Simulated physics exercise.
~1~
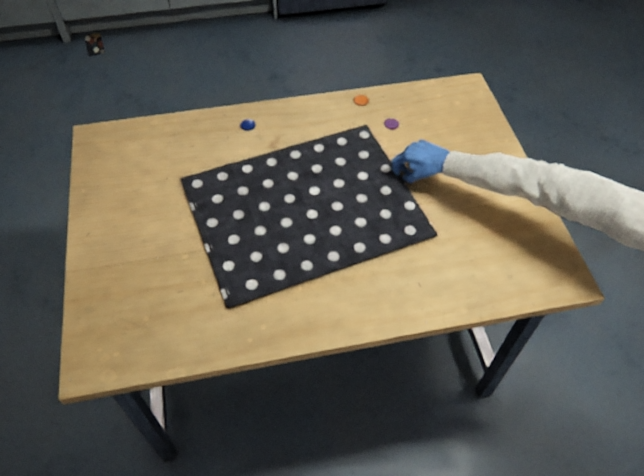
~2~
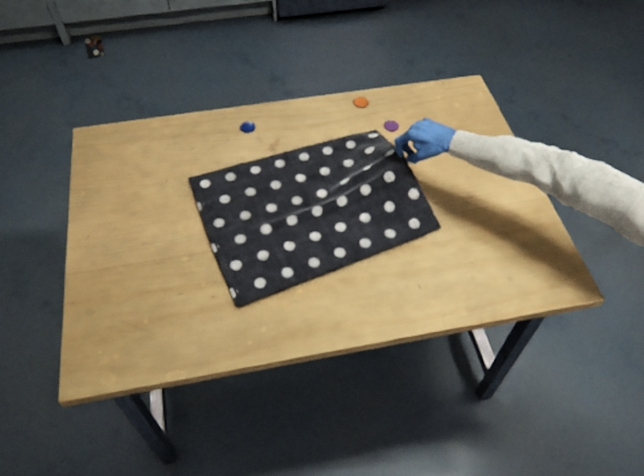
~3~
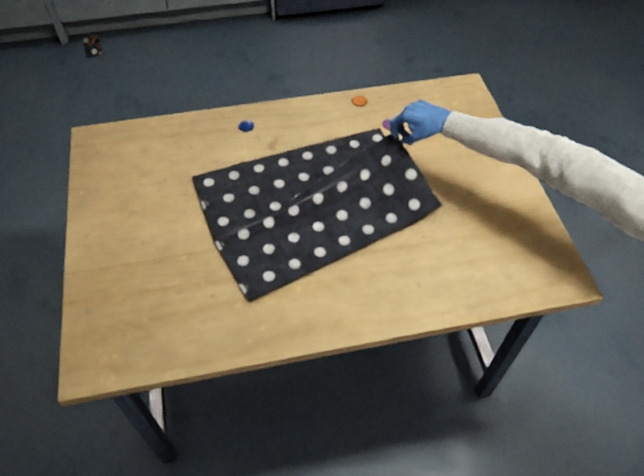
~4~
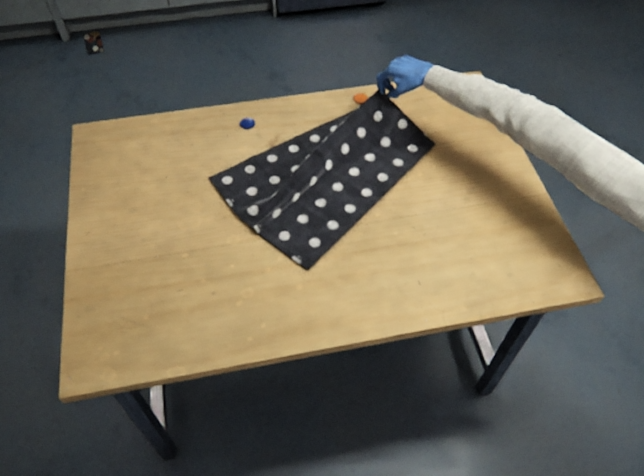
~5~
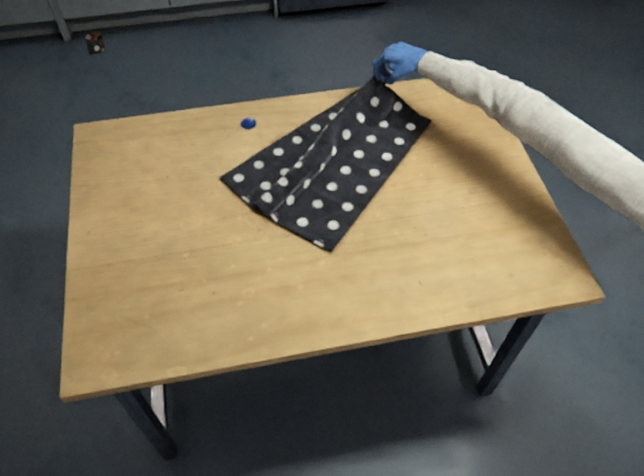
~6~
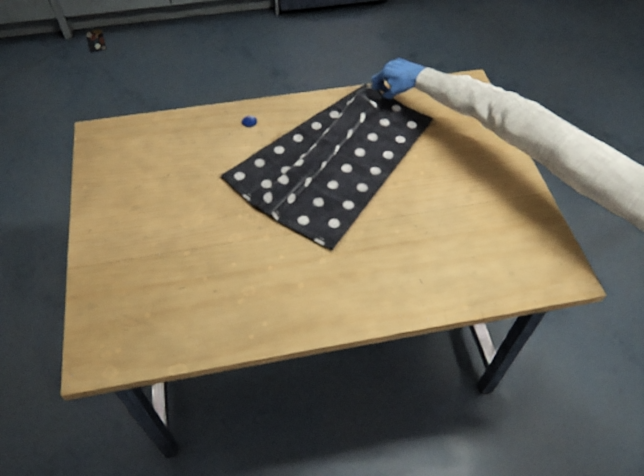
A blue-gloved hand pinched the edge of a black napkin with white dots and dragged it up the wooden table, creasing it and covering the purple disc, then the orange one, before lowering the raised part, while the blue disc stayed uncovered.
